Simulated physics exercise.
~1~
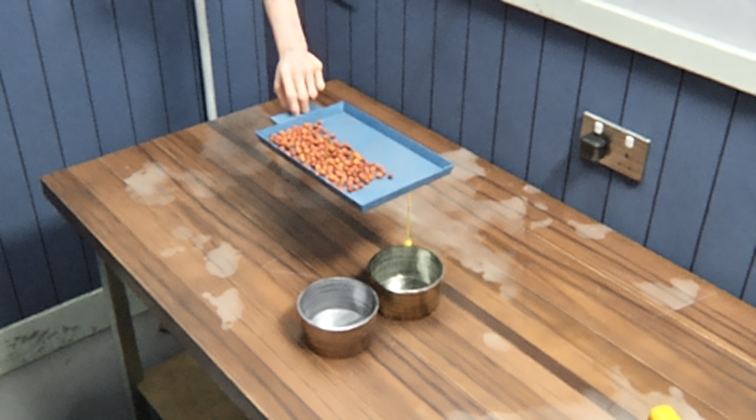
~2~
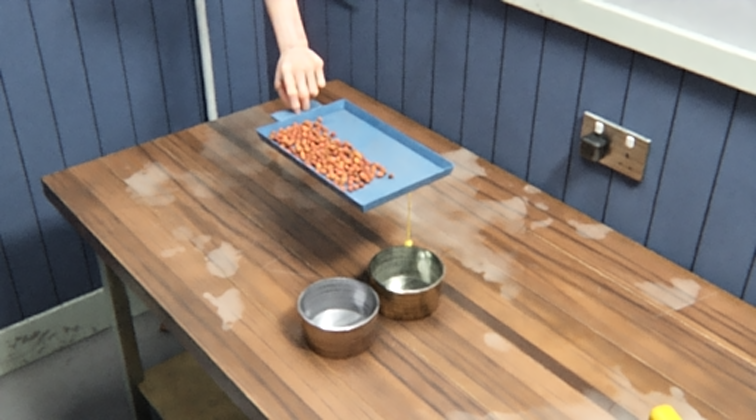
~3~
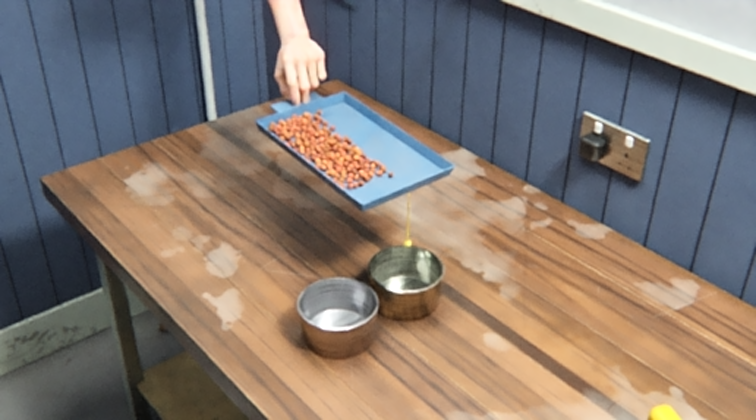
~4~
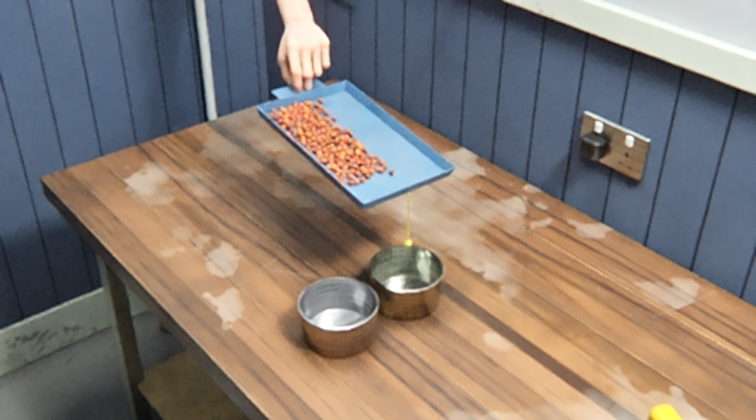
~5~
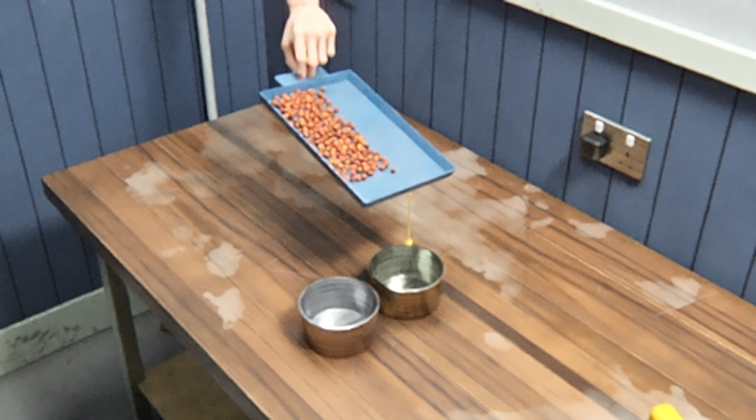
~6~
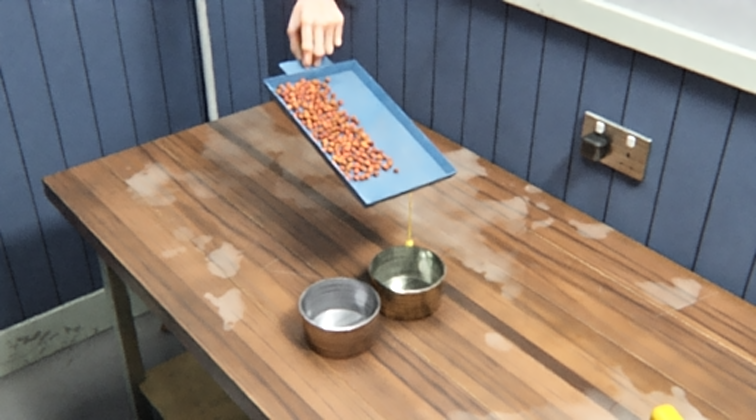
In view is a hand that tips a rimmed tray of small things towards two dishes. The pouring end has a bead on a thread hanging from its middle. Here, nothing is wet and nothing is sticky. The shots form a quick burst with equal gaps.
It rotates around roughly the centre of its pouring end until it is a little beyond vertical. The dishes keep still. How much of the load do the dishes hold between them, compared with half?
Between them the dishes hold less than half of the load.
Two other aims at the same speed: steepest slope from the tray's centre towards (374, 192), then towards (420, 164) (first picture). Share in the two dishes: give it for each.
About 80 % and 0 %.
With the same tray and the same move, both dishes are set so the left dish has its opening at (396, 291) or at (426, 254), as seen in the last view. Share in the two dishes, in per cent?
Close to 70 in a hundred first, close to 70 in a hundred second.
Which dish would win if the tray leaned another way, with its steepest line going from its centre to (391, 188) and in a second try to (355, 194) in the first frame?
For the first place it's the right-side dish, for the second the right-side dish.
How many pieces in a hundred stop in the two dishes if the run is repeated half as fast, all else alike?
Share: Around 30%.
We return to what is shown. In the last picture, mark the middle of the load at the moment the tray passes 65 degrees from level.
Look close to (428, 178) in the last picture.
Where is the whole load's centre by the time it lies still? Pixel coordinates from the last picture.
Roughly at pixel (459, 280).
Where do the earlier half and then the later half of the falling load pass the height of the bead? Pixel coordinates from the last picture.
First part (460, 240), rest (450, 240).
Shortly afterwards, tray tipped steeply; the bulk on the tray; only a few in the right dish; only a few outside both; near a quarter in the air.
Next, tray tipped past a quarter turn; near a quarter on the tray; a little in the right dish; near half outside both; near a quarter in the air.
Some moments later, tray tipped past a quarter turn; near a quarter in the right dish; near two thirds outside both.
In the end, tray tipped past a quarter turn; none at all in the left dish; near a quarter in the right dish; near two thirds outside both.
